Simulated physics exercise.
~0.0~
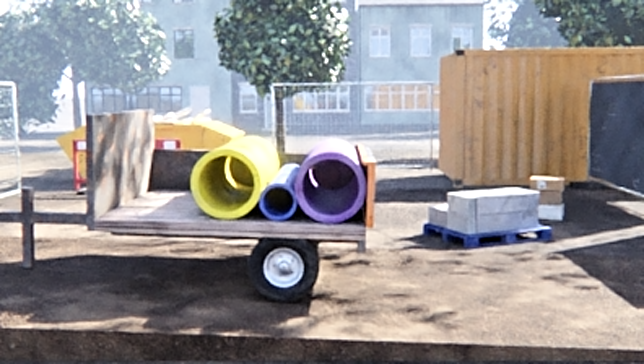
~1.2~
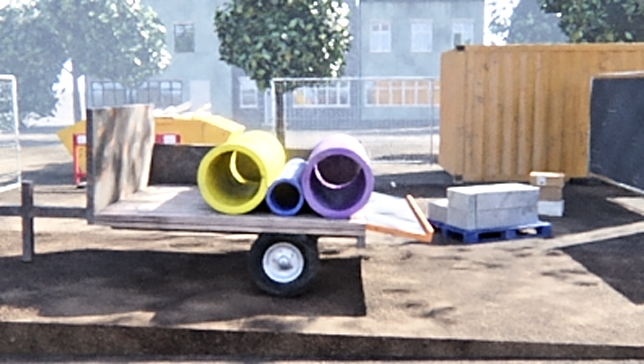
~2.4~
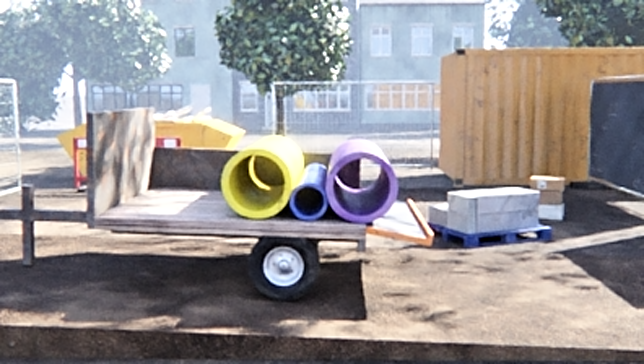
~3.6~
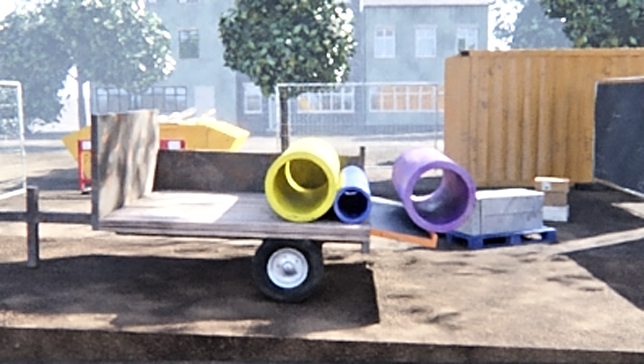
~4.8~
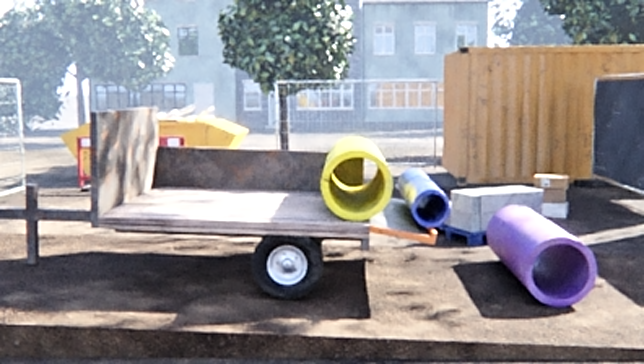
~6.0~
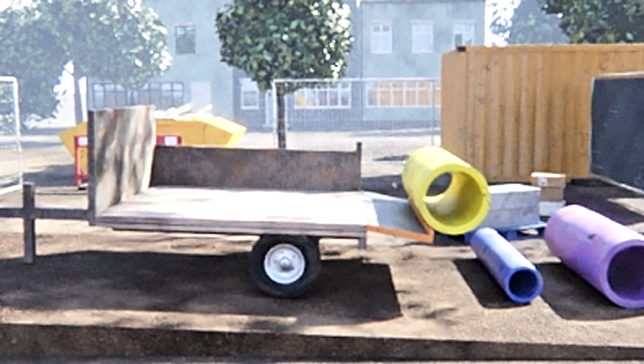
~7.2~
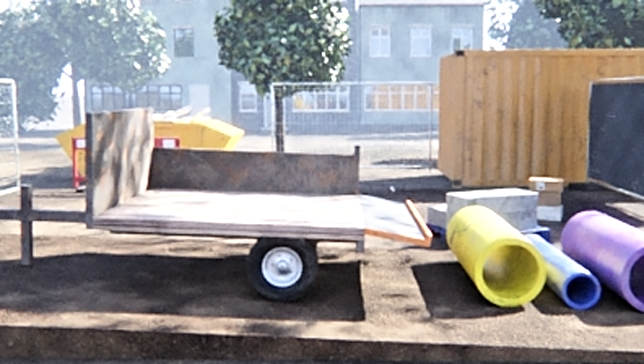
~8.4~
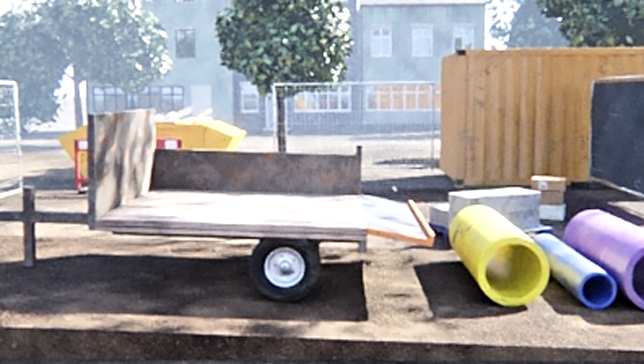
Three large pipes, yellow, blue and purple from left to right, sit side by side at the right end of a flat wooden trailer in a sunny yard. The tailgate drops open into a short sloping flap, and the pipes begin rolling right toward it. The purple one goes over the flap first and lands on the dirt, with the smaller blue one following it down. The yellow pipe rolls off last. All three end up lying close together on the ground to the right, beside the empty trailer and in front of some pale blocks.
